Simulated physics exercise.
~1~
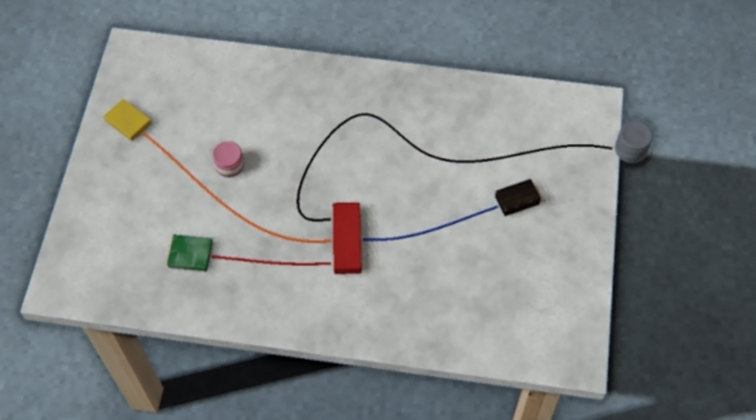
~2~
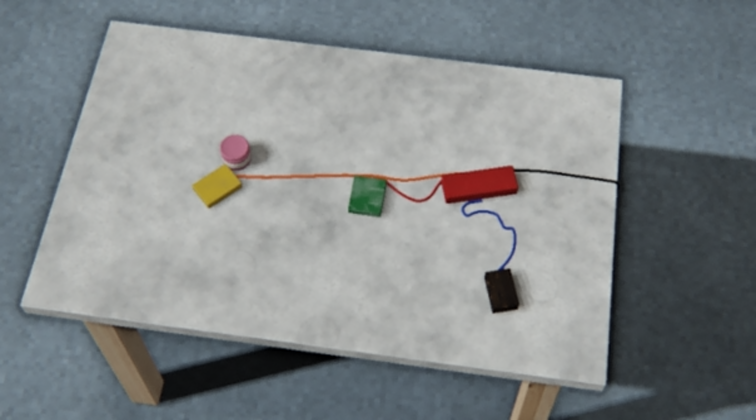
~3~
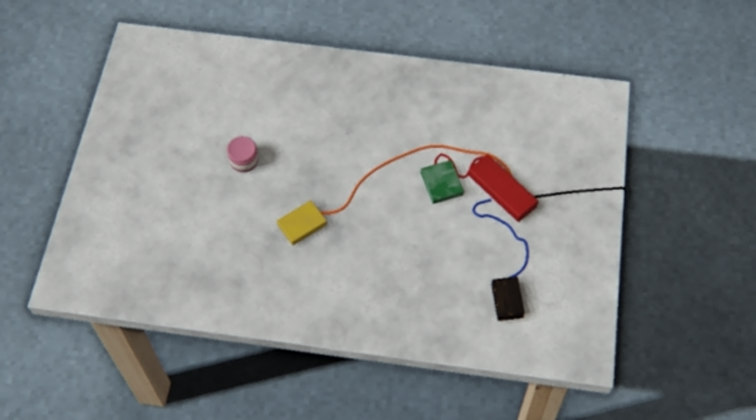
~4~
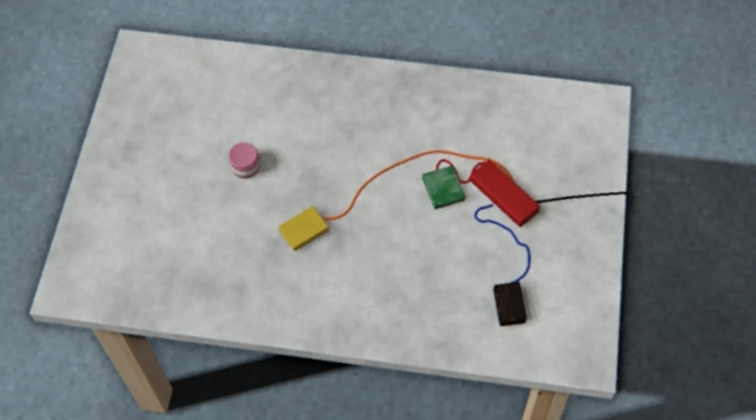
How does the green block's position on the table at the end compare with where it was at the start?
It started on the left part of the table, toward the front, and ended well over to the right and a little farther back, close beside the red block.
